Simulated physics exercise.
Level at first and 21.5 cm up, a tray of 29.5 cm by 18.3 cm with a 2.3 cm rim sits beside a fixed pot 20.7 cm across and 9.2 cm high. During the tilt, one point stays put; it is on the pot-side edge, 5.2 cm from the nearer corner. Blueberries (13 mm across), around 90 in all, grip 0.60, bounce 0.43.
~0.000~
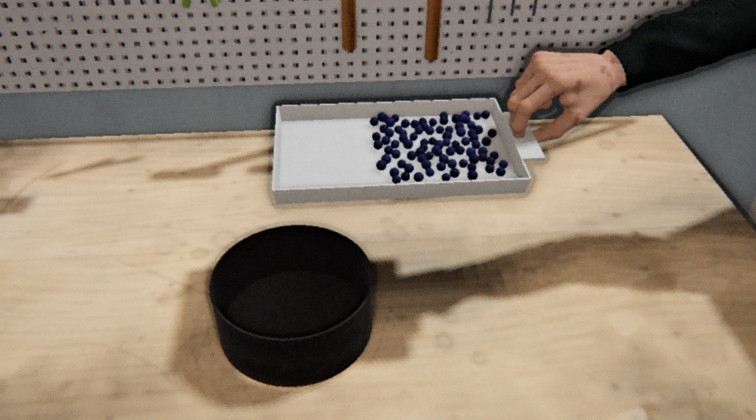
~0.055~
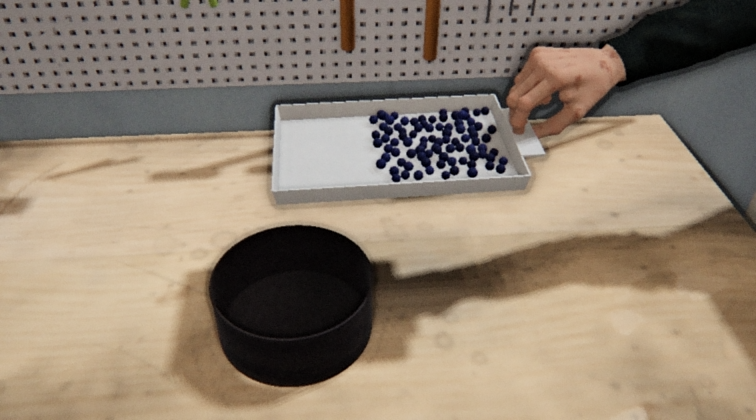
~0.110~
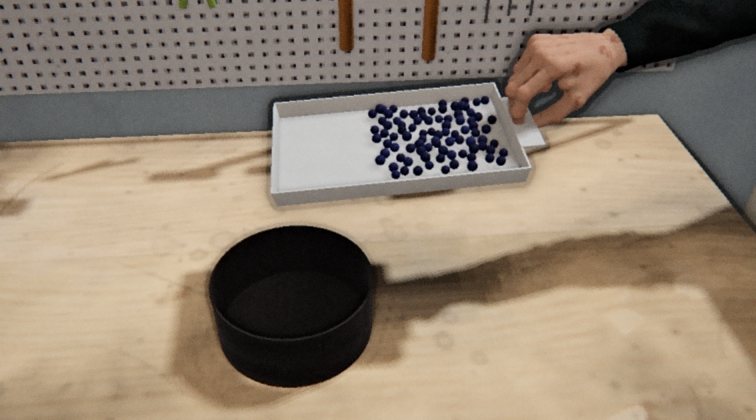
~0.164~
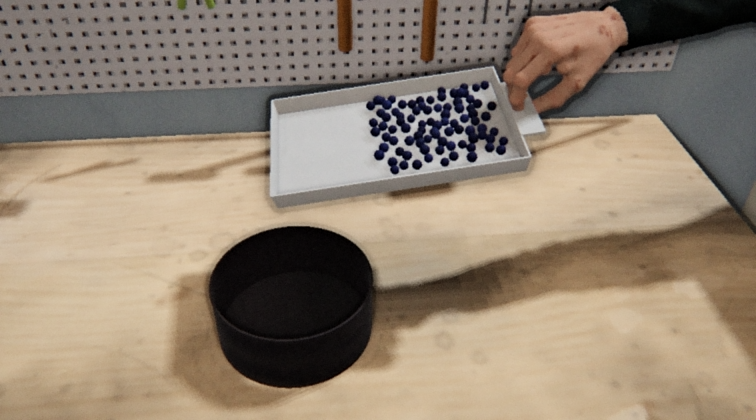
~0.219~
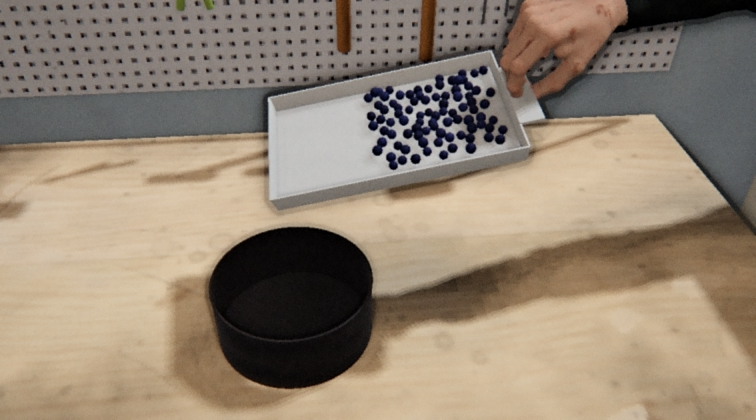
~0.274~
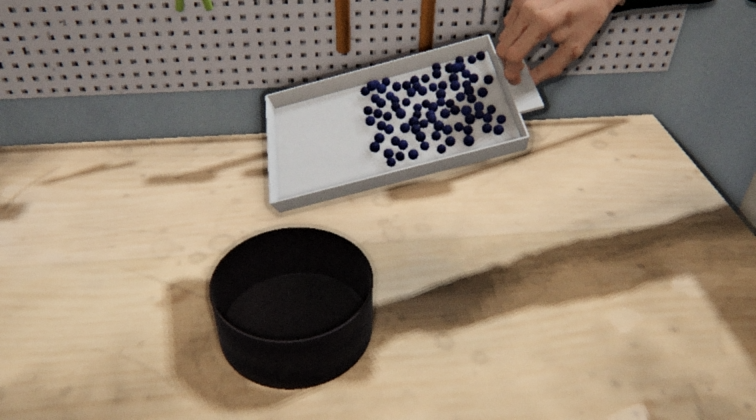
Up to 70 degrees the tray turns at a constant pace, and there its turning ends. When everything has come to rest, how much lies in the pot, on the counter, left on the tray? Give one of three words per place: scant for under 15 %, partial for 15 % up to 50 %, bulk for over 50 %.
As I see it, pot: A middling fraction, counter: A small fraction, left on the tray: The dominant fraction.
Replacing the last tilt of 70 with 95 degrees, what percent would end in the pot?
Estimate: Roughly 95 percent.
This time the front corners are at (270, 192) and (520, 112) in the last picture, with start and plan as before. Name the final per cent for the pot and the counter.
Pot: 5, counter: 20.
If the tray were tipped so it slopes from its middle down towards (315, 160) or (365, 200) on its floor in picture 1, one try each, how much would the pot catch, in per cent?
Roughly 10 per cent on the first try and 0 per cent on the second.
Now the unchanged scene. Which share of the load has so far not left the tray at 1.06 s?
I'd put it at roughly 70 per cent.
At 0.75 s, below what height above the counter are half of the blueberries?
The halfway mark is near 24 cm.
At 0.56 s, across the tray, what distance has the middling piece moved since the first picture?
By then it sits near 9 cm from where it began.
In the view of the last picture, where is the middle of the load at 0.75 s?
Approximately (301, 176) in the last picture.
After 0.56 s, tilt 44 degrees; the tray holds 100 %, the pot 0 %.
After 0.75 s, tilt 61 degrees; the tray holds 95 %, the pot 0 %.
After 1.06 s, tilt 70 degrees; the tray holds 70 %, the pot 25 %.
At rest (2.0 s), pot 25 %, counter 5 %, tray 70 %.
